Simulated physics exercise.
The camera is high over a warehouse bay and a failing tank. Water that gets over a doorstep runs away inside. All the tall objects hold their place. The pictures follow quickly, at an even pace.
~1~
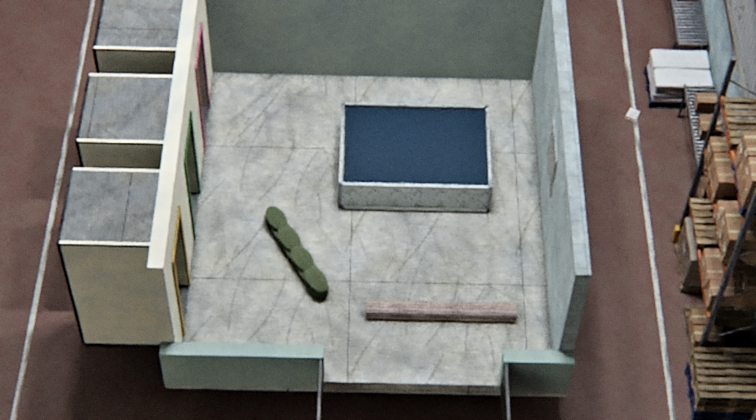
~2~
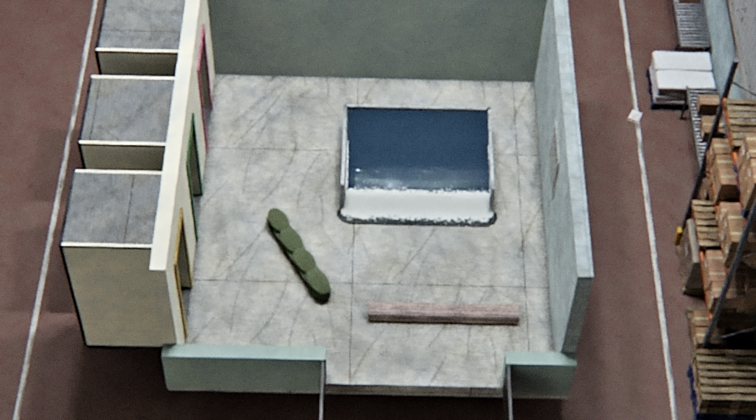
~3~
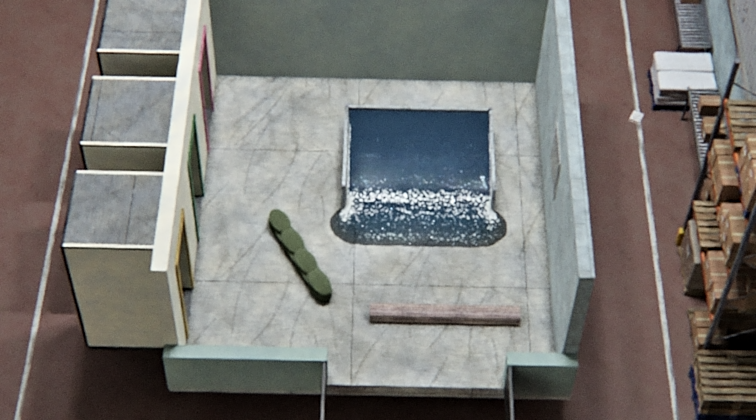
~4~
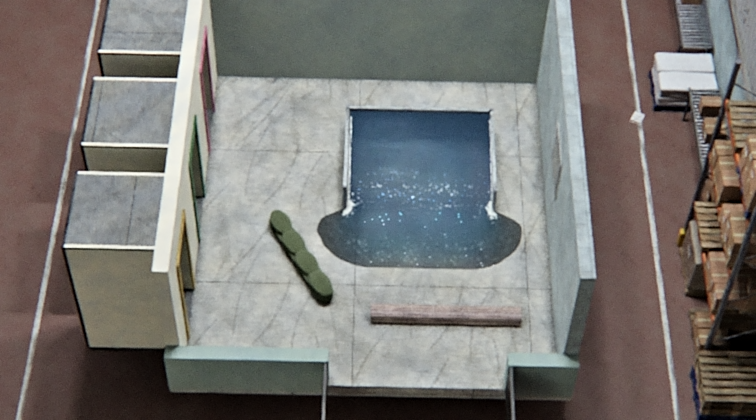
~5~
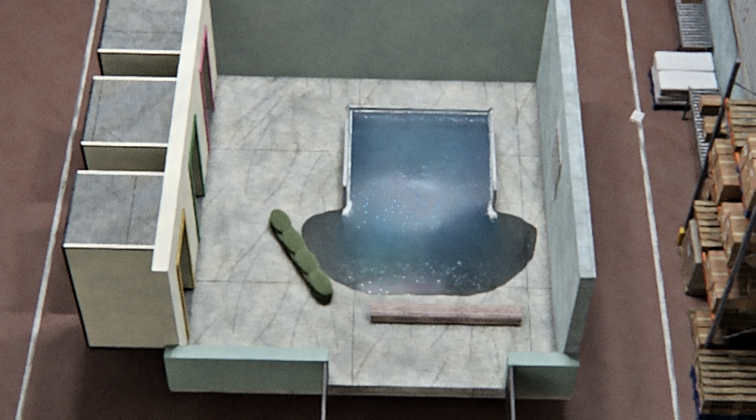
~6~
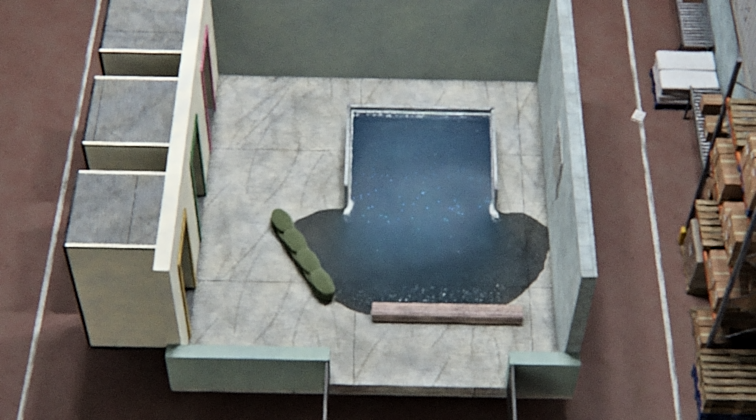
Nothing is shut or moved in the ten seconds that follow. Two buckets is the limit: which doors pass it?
The yellow door lets in a lot; the pink door admits no more than that; the green door admits no more than that.
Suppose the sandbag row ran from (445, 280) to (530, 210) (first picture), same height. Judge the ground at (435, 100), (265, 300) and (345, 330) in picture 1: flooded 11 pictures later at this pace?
In turn: No water, flooded, wet.
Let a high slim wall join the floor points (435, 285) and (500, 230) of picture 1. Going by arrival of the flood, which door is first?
First comes the yellow-painted one.
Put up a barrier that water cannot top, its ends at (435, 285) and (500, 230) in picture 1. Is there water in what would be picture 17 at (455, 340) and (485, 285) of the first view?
In turn: Flooded, flooded.
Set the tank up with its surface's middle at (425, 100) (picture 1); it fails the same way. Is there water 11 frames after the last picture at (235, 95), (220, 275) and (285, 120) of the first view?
In turn: Dry, no water, not flooded.
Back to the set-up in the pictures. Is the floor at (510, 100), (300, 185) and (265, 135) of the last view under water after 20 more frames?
In turn: Not flooded, wet, dry.
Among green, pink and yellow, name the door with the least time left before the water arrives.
The door marked yellow.
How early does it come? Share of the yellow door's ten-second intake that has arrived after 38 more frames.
About 50 per cent.
A moment on, water covers 35 % of the floor; the yellow door not reached, the pink door not reached, the green door not reached.
Next, water covers 45 % of the floor; the yellow door not reached, the pink door not reached, the green door not reached.
Then, water covers 50 % of the floor; the yellow door wet at the sill, nothing in, the pink door not reached, the green door not reached.
Later, water covers 85 % of the floor; the yellow door over two buckets in, the pink door wet at the sill, nothing in, the green door wet at the sill, nothing in.
In the end, water covers 95 % of the floor; the yellow door over two buckets in, the pink door wet at the sill, nothing in, the green door wet at the sill, nothing in.
